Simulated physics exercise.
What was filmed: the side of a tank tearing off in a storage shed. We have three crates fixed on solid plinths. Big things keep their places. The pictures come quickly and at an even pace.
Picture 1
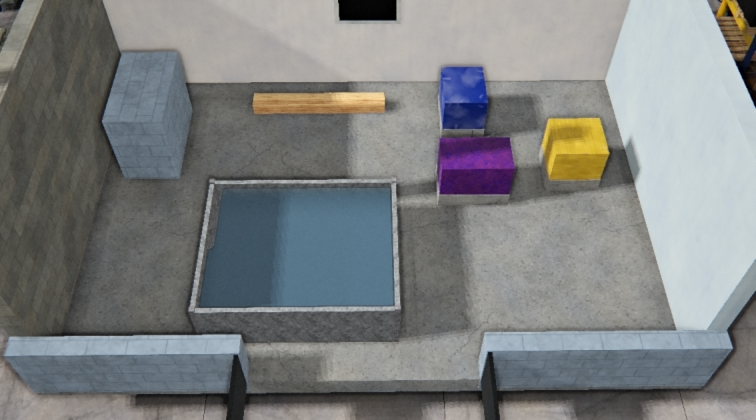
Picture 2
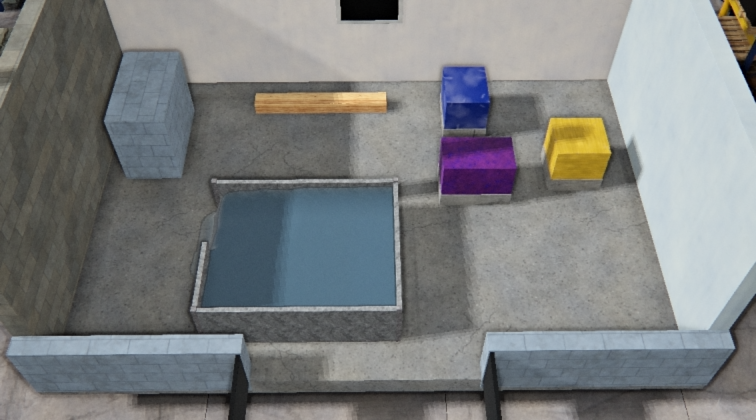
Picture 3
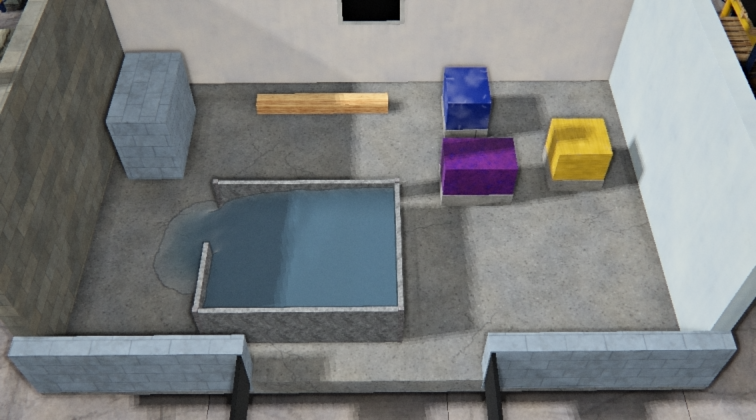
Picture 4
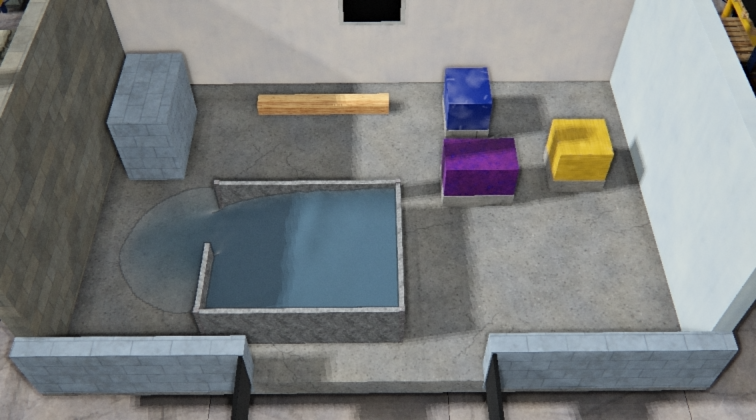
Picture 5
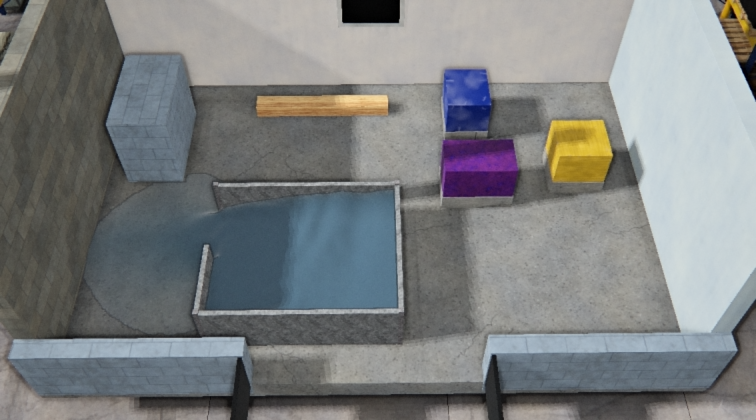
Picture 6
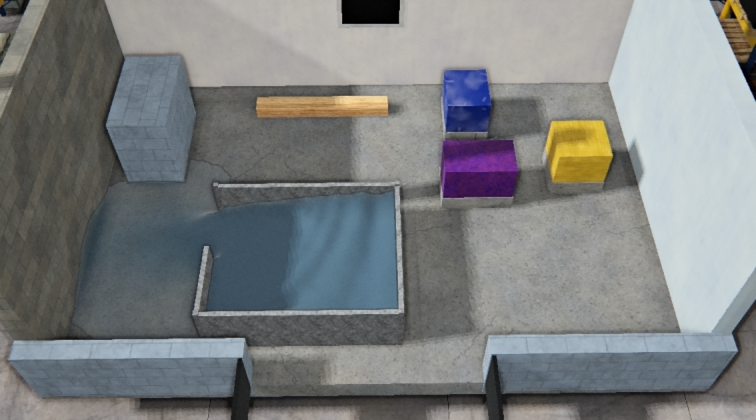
The footage shows a walled tank of water in a storage shed, whose left side tears open, and water pours out through the gap, spreading left across the floor to the brown side wall while the surrounding blocks stay still.
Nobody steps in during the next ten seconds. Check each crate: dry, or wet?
Checked: Purple crate dry, yellow crate dry, blue crate dry.
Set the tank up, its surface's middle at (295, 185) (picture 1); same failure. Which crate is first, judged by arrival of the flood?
The one in blue.
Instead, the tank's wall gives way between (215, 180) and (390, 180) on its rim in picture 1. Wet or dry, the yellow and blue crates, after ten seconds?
My reading: The yellow crate keeps dry, the blue crate ends up wet.
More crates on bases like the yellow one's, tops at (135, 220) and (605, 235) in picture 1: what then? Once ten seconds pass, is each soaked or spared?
For the first position it is reached; for the second it is missed.
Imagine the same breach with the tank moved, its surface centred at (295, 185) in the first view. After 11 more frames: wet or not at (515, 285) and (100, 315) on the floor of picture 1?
Taking them in turn, left unwetted, then drenched.
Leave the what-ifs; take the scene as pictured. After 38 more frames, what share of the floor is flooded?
Estimated share: Around 70 %.
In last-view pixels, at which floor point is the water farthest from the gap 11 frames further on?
The wet edge reaches furthest near (133, 95).
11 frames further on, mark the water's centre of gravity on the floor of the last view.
I'd put my finger on (239, 263).
A moment on, water covers 15 % of the floor; the purple crate not reached, the yellow crate not reached, the blue crate not reached.
Next, water covers 25 % of the floor; the purple crate not reached, the yellow crate not reached, the blue crate not reached.
Then, water covers 40 % of the floor; the purple crate not reached, the yellow crate not reached, the blue crate not reached.
Later, water covers 70 % of the floor; the purple crate water round its plinth, the yellow crate water round its plinth, the blue crate water round its plinth.
In the end, water covers 95 % of the floor; the purple crate stayed above the water, the yellow crate stayed above the water, the blue crate stayed above the water.
